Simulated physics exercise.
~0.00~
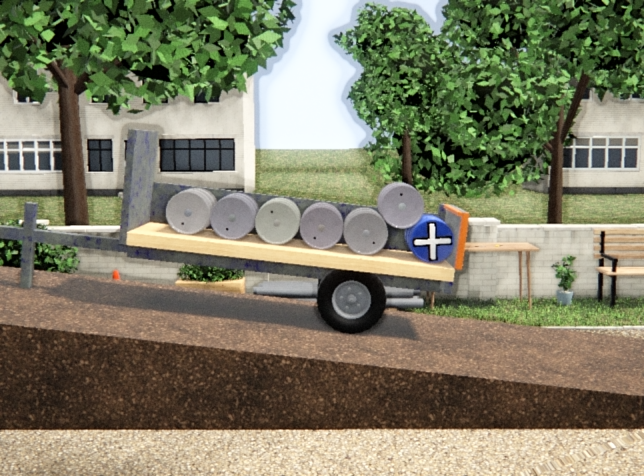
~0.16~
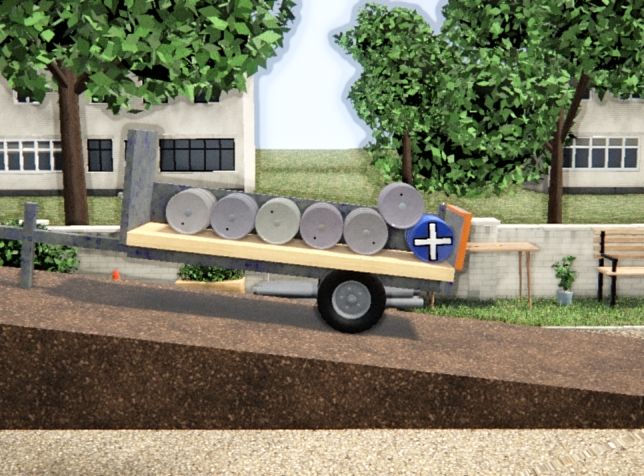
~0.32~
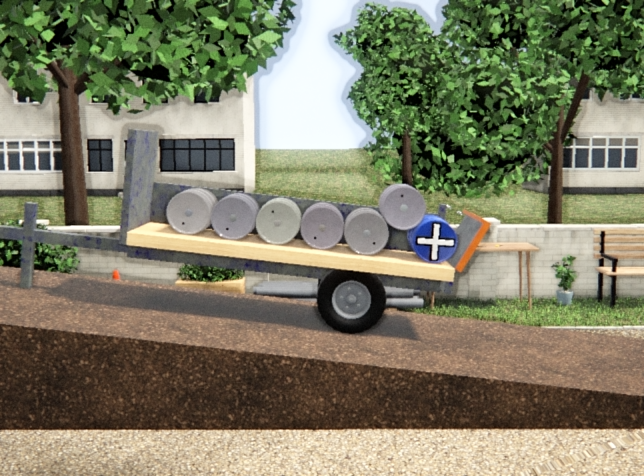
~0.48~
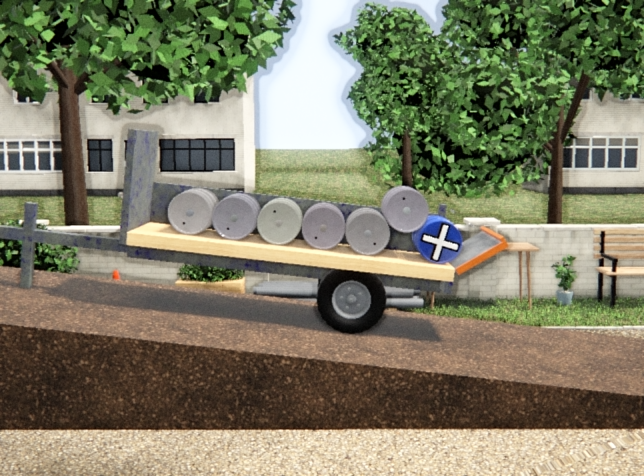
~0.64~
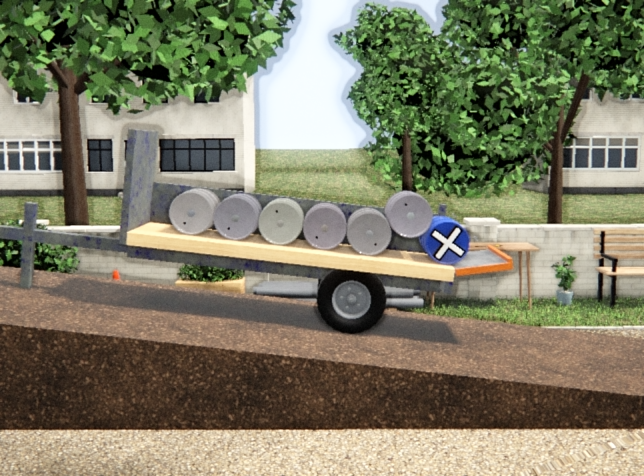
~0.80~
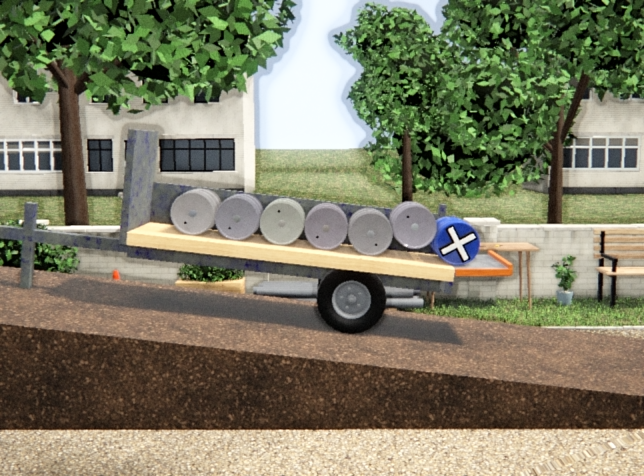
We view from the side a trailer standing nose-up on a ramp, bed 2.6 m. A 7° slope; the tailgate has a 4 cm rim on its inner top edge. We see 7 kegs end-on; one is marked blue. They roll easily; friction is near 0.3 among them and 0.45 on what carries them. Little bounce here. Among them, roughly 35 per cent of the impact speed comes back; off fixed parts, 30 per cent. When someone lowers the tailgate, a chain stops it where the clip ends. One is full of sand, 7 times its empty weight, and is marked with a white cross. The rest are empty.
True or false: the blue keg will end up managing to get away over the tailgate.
False.
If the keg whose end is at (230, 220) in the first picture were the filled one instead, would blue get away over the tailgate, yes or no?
Under that setup blue does it.
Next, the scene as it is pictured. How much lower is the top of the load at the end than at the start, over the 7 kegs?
Roughly 10 cm.
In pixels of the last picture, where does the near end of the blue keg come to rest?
Near pixel (491, 243).
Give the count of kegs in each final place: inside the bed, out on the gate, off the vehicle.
The split comes out as 6, 1 and 0.
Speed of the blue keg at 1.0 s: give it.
0.5 m/s, give or take.
After 1.0 s, blue is on the gate, 10 cm past the hinge, rolling right; 0 of 7 are out.
After 1.2 s, blue is on the gate, 20 cm past the hinge, rolling right; 0 of 7 are out.
After 1.4 s, blue is on the gate, 30 cm past the hinge, rolling right; 0 of 7 are out.
At rest (2.2 s), blue is on the gate, 30 cm past the hinge; 0 of 7 are out.
